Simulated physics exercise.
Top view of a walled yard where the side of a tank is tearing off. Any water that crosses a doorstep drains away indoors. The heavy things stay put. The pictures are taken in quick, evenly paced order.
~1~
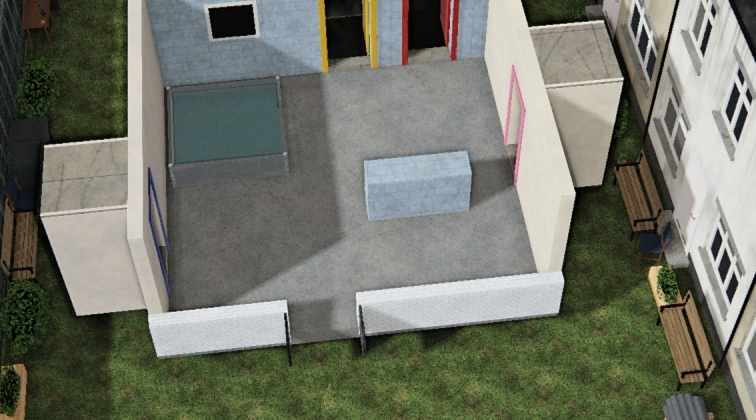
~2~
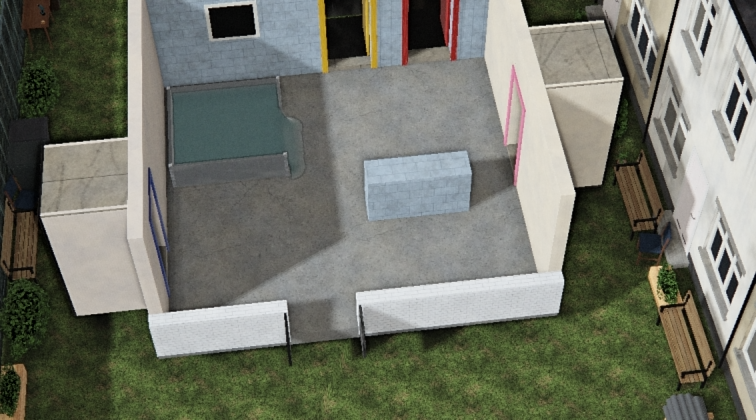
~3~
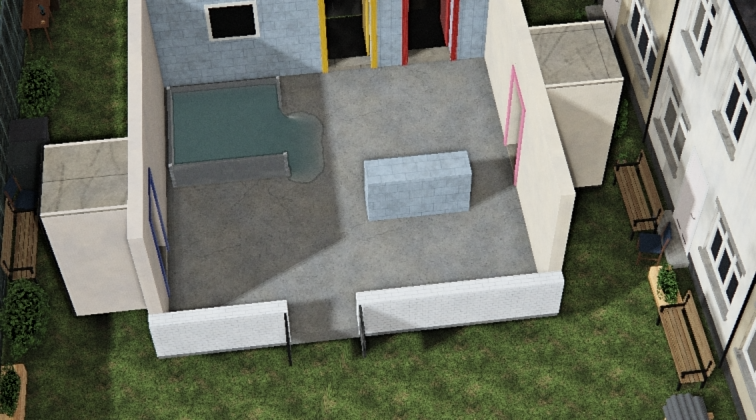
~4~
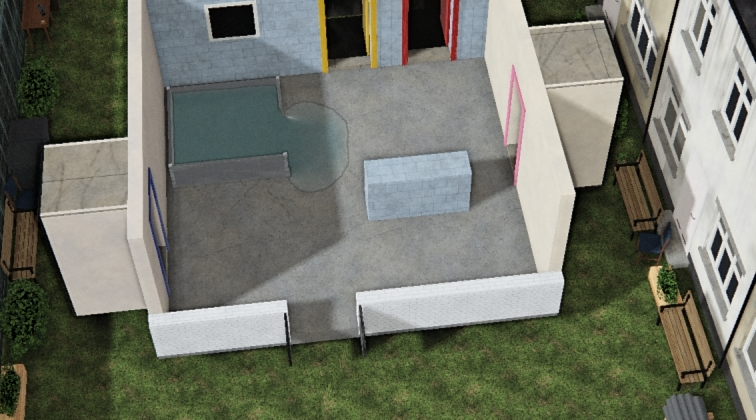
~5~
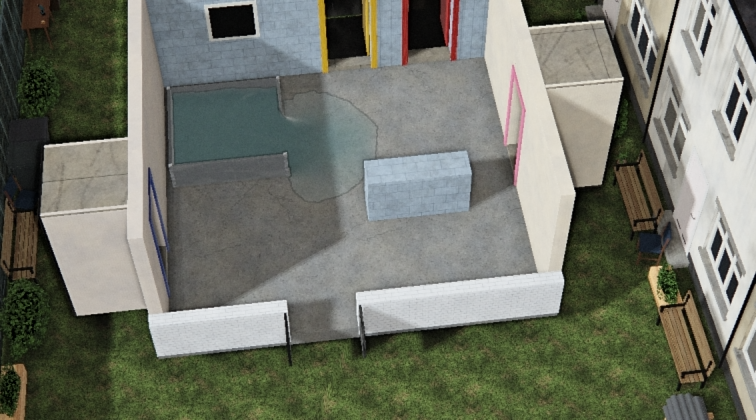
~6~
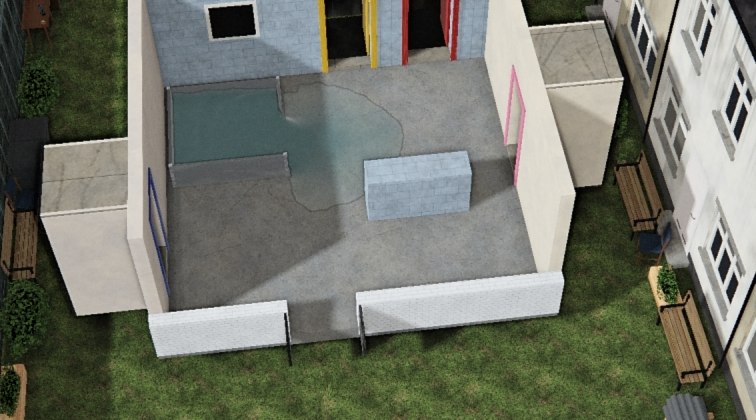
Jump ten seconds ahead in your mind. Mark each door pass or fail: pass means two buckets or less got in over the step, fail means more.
Yellow door - pass, pink door - fail, red door - pass, blue door - pass.
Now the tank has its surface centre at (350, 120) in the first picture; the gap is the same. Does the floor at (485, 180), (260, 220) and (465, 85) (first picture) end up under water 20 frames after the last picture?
Taking the three spots in that order, I'd say drenched, then spared, then drenched.
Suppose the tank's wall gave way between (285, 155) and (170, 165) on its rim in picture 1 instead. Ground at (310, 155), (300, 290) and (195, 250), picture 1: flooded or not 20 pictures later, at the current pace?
Taking the points in order: Unwetted, swamped and swamped.
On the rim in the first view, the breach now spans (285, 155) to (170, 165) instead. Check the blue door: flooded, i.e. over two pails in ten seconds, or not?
As far as I can tell, the blue door fails to reach the limit.
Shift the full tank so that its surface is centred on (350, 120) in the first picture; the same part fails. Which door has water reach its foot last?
The one you want is the blue-painted one.
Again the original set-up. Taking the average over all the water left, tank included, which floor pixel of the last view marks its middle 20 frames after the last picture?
Close to pixel (342, 143).
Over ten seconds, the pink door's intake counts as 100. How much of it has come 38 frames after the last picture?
I'd put it at 90 percent.
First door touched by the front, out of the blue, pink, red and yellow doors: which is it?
That is the yellow one.
A moment on, water covers 30 % of the floor; the yellow door wet at the sill, nothing in, the pink door not reached, the red door not reached, the blue door not reached.
Next, water covers 40 % of the floor; the yellow door wet at the sill, nothing in, the pink door over two buckets in, the red door wet at the sill, nothing in, the blue door not reached.
Then, water covers 50 % of the floor; the yellow door wet at the sill, nothing in, the pink door far over two buckets in, the red door wet at the sill, nothing in, the blue door not reached.
Later, water covers 60 % of the floor; the yellow door wet at the sill, nothing in, the pink door far over two buckets in, the red door wet at the sill, nothing in, the blue door not reached.
In the end, water covers 80 % of the floor; the yellow door wet at the sill, nothing in, the pink door far over two buckets in, the red door wet at the sill, nothing in, the blue door not reached.
